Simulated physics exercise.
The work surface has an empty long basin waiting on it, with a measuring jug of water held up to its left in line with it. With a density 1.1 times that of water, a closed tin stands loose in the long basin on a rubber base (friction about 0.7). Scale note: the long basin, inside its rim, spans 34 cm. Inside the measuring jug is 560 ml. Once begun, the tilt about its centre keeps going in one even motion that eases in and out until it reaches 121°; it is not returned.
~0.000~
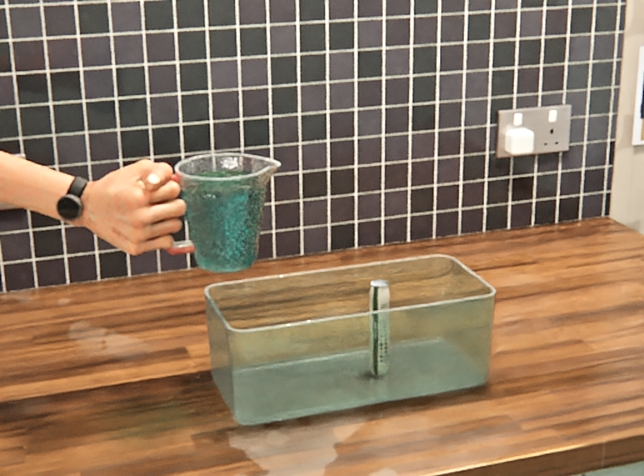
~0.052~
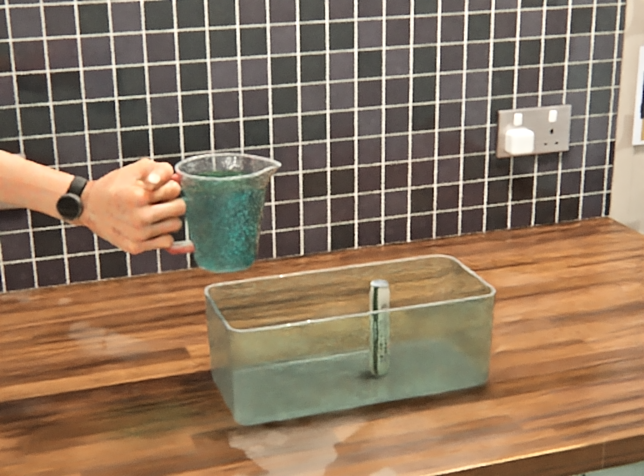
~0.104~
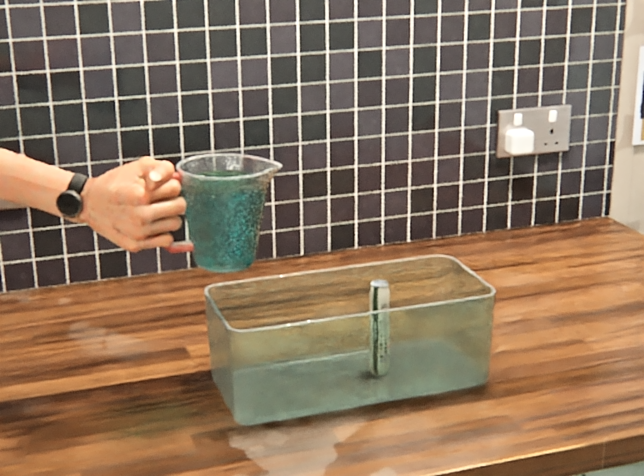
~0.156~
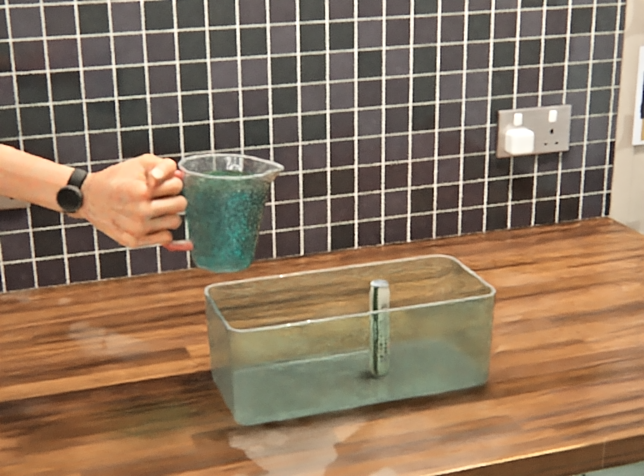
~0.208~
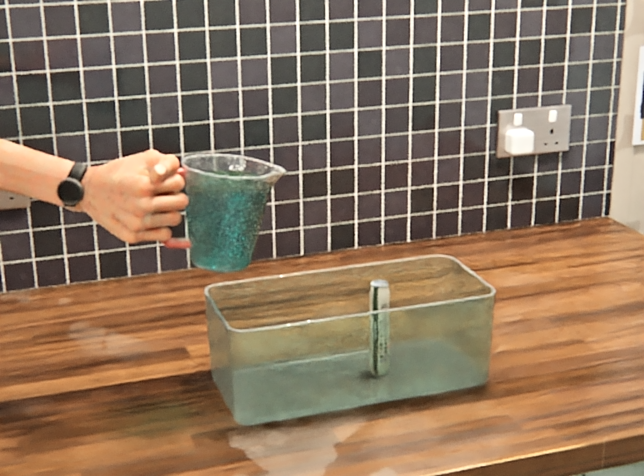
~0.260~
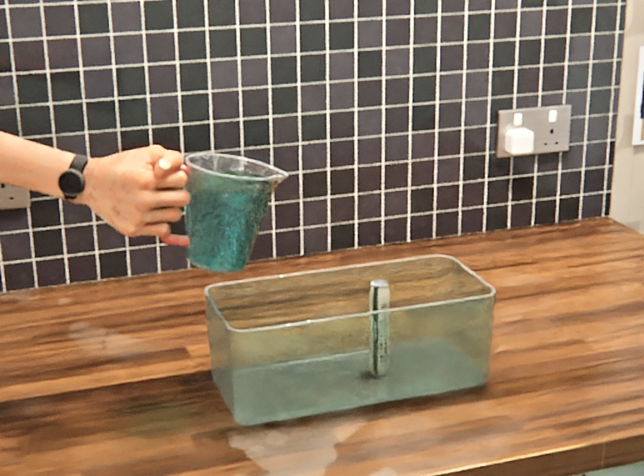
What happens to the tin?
It holds.
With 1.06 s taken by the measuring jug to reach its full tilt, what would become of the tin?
Holds steady.
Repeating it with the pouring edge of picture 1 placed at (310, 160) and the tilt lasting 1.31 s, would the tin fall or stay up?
Then it tips over.
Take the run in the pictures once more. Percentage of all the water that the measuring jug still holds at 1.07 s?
About 8 per cent.
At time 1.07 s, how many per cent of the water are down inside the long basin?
Roughly 84 per cent.
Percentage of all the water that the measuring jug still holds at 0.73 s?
Near 70 in a hundred.
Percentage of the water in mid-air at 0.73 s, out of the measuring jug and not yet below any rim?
Close to 18 per cent, I'd say.
By 0.73 s the tilt is 71° and 69 per cent is still to pour; the tin stands where it began.
By 1.07 s the tilt is 111° and 8 per cent is still to pour; the tin stands where it began.
By 1.42 s the tilt is 121° and 0 per cent is still to pour; the tin stands where it began.
By 1.81 s the tilt is 121° and 0 per cent is still to pour; the tin stands where it began.
At rest the tin stands where it began.
